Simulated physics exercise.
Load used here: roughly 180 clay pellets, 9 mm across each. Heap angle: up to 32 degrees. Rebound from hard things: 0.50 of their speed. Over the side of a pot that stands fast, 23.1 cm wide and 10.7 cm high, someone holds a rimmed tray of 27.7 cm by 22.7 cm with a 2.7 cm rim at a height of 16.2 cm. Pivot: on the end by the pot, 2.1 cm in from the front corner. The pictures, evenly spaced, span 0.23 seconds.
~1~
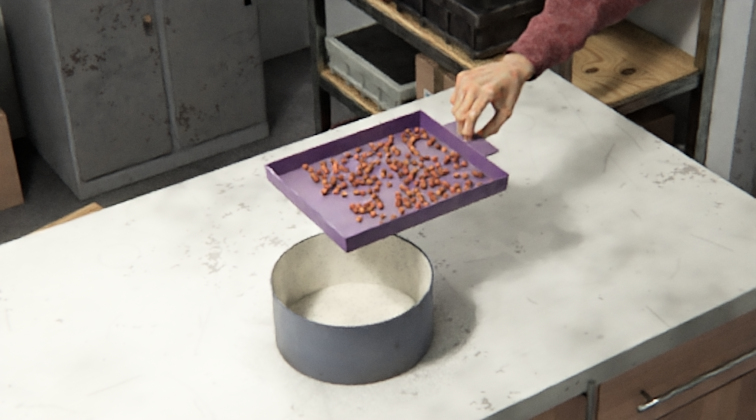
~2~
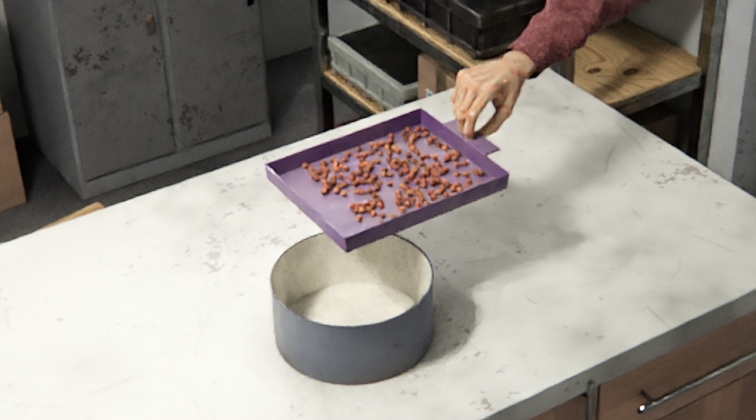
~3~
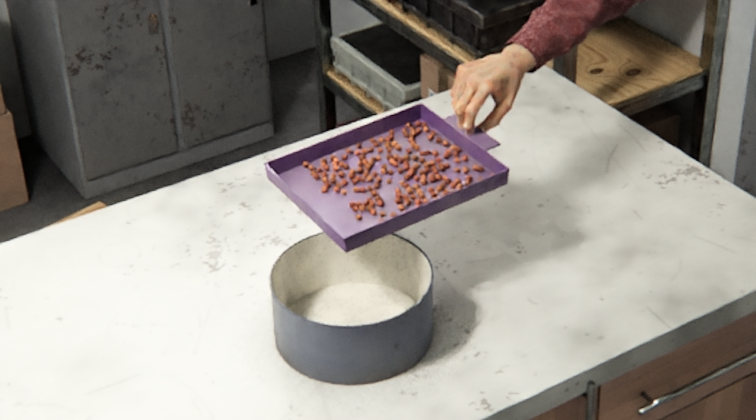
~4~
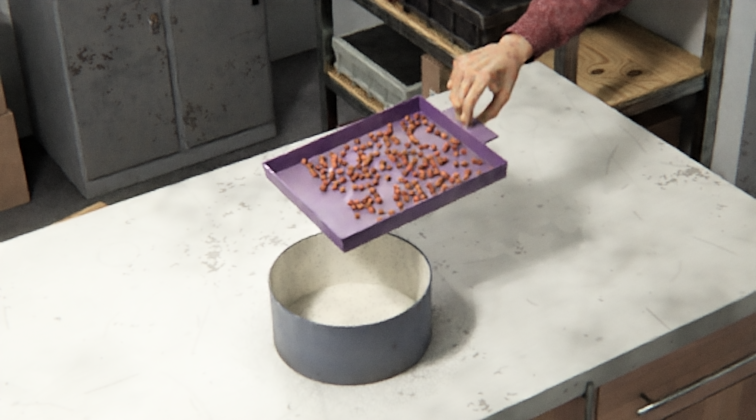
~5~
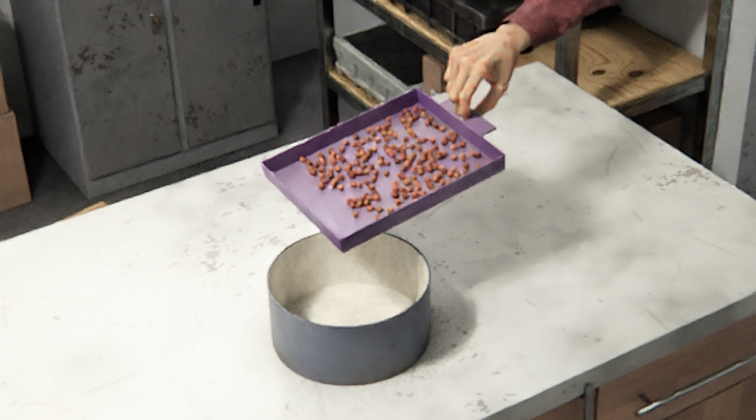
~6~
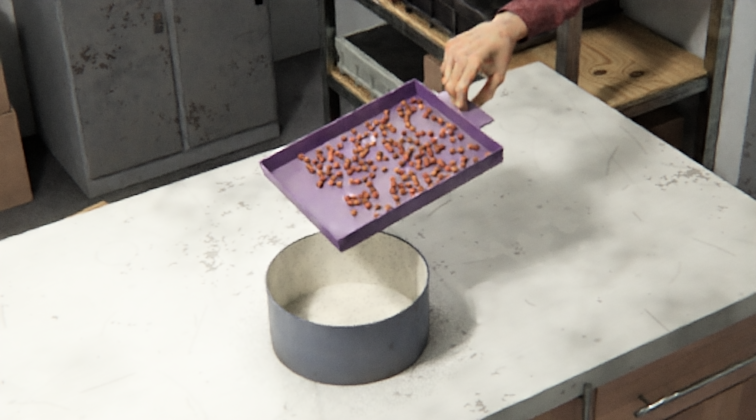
The clip shows a hand holding a purple rimmed tray of small reddish-brown pellets above a round grey pot on a worn white table, gradually raising the handle end so the tray slants slightly toward the left front.
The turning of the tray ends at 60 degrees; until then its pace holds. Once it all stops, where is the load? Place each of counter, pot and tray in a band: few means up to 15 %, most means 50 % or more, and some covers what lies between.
Counter: Few; pot: Few; left on the tray: Most.
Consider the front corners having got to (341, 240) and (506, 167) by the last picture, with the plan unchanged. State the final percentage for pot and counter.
Final per cent - pot 0, counter 0.
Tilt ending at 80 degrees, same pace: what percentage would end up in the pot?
You'd end up with some 5 % in the pot.
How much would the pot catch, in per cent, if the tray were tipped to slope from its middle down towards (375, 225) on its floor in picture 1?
I'd estimate about 5 %.
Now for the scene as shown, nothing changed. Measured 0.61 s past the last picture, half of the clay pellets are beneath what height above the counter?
Roughly 20 centimetres, more or less.
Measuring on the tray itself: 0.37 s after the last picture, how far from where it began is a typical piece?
I'd say close to 6 centimetres.
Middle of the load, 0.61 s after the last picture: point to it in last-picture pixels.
Look about (311, 201) in the last view.
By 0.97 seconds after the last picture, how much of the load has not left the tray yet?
Reading: Approx. 100%.
Then, 0.37 s after the last picture, tilt 35 degrees; the tray holds 100 %, the pot 0 %.
Then, 0.61 s after the last picture, tilt 51 degrees; the tray holds 100 %, the pot 0 %.
Then, 0.97 s after the last picture, tilt 60 degrees; the tray holds 100 %, the pot 0 %.
In the end, counter 0 %, pot 0 %, tray 100 %.
